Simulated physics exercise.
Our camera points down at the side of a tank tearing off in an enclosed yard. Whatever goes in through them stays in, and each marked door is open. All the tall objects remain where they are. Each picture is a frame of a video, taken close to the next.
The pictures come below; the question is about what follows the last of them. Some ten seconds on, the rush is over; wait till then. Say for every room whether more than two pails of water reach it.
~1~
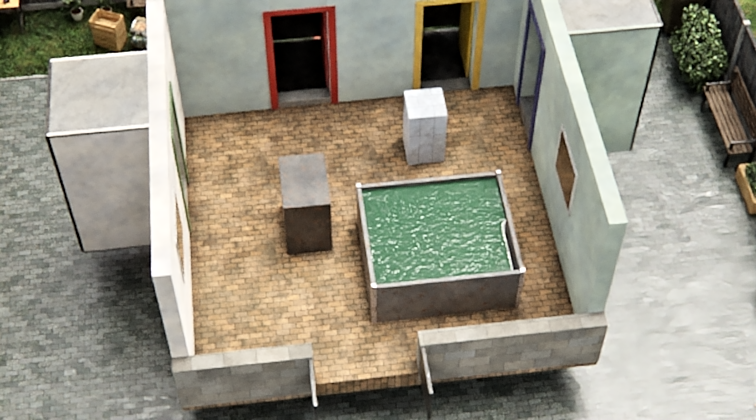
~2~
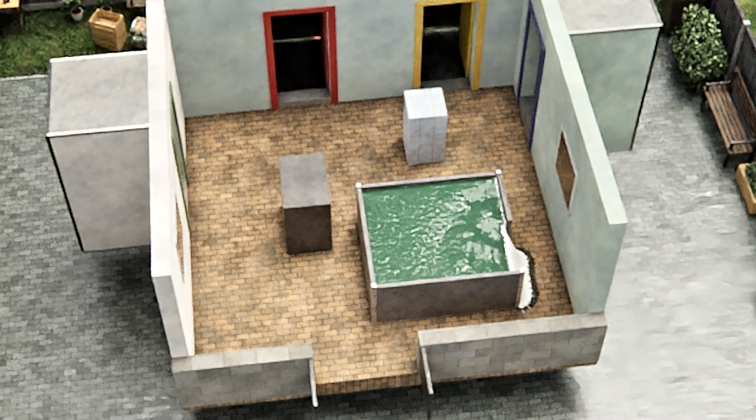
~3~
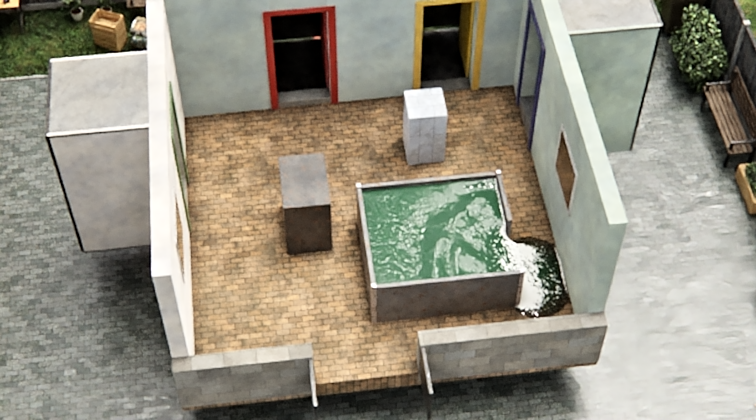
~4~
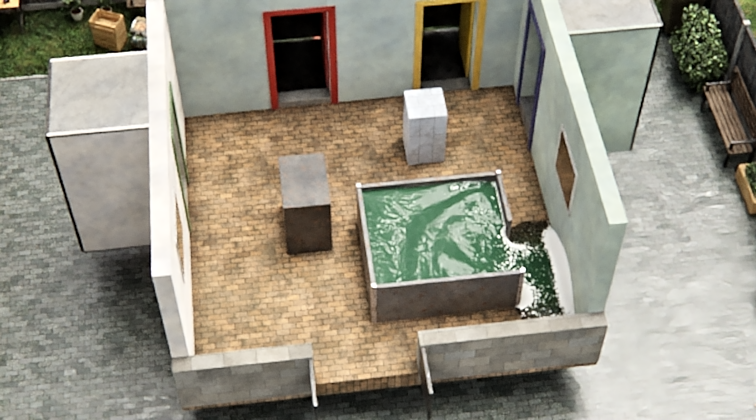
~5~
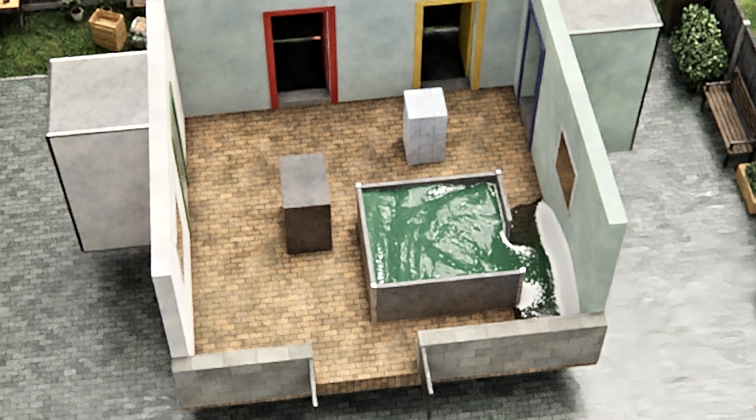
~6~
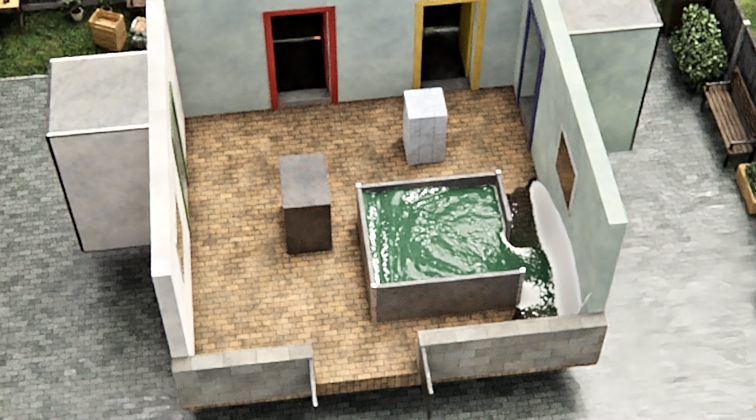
The yellow door: More than two reach it. The blue door: Two or fewer reach it. The green door: Two or fewer reach it. The red door: Two or fewer reach it.
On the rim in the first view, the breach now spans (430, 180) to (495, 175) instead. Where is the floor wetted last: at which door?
The one in green.
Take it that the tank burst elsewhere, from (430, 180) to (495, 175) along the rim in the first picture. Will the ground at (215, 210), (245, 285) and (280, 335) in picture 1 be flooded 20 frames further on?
Submerged, unwetted, unwetted.
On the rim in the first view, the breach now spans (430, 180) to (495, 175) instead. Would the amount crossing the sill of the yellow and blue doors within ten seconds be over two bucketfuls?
Lab note - yellow door tops the mark, blue door tops the mark.
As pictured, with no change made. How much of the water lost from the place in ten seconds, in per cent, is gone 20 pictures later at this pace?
Approximately 35 in a hundred, I think.
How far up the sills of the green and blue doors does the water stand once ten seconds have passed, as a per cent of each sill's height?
Roughly 70 per cent, then 20 per cent.
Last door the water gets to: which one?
My answer: The green-painted one.
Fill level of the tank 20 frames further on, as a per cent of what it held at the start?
About 42 per cent.
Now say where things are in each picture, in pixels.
In the first frame, still water in the open tank at (438, 231).
In the second frame, water pours out at (510, 269) and has run to a hidden place.
In the third frame, water pours out at (510, 270) and has run to (554, 251).
In the fourth frame, the front is at (548, 226), out from the gap at (510, 271).
In the fifth frame, the front is at (541, 203), out from the gap at (510, 271).
In the sixth frame, water pours out at (510, 270) and has run to (536, 182).
A moment on, water covers 25 % of the floor; the yellow door not reached, the blue door wet at the sill, nothing in, the green door not reached, the red door not reached.
Next, water covers 45 % of the floor; the yellow door over two buckets in, the blue door wet at the sill, nothing in, the green door not reached, the red door not reached.
Then, water covers 60 % of the floor; the yellow door far over two buckets in, the blue door wet at the sill, nothing in, the green door not reached, the red door wet at the sill, nothing in.
Later, water covers 90 % of the floor; the yellow door far over two buckets in, the blue door wet at the sill, nothing in, the green door wet at the sill, nothing in, the red door wet at the sill, nothing in.
In the end, water covers 95 % of the floor; the yellow door far over two buckets in, the blue door wet at the sill, nothing in, the green door wet at the sill, nothing in, the red door under two buckets in.
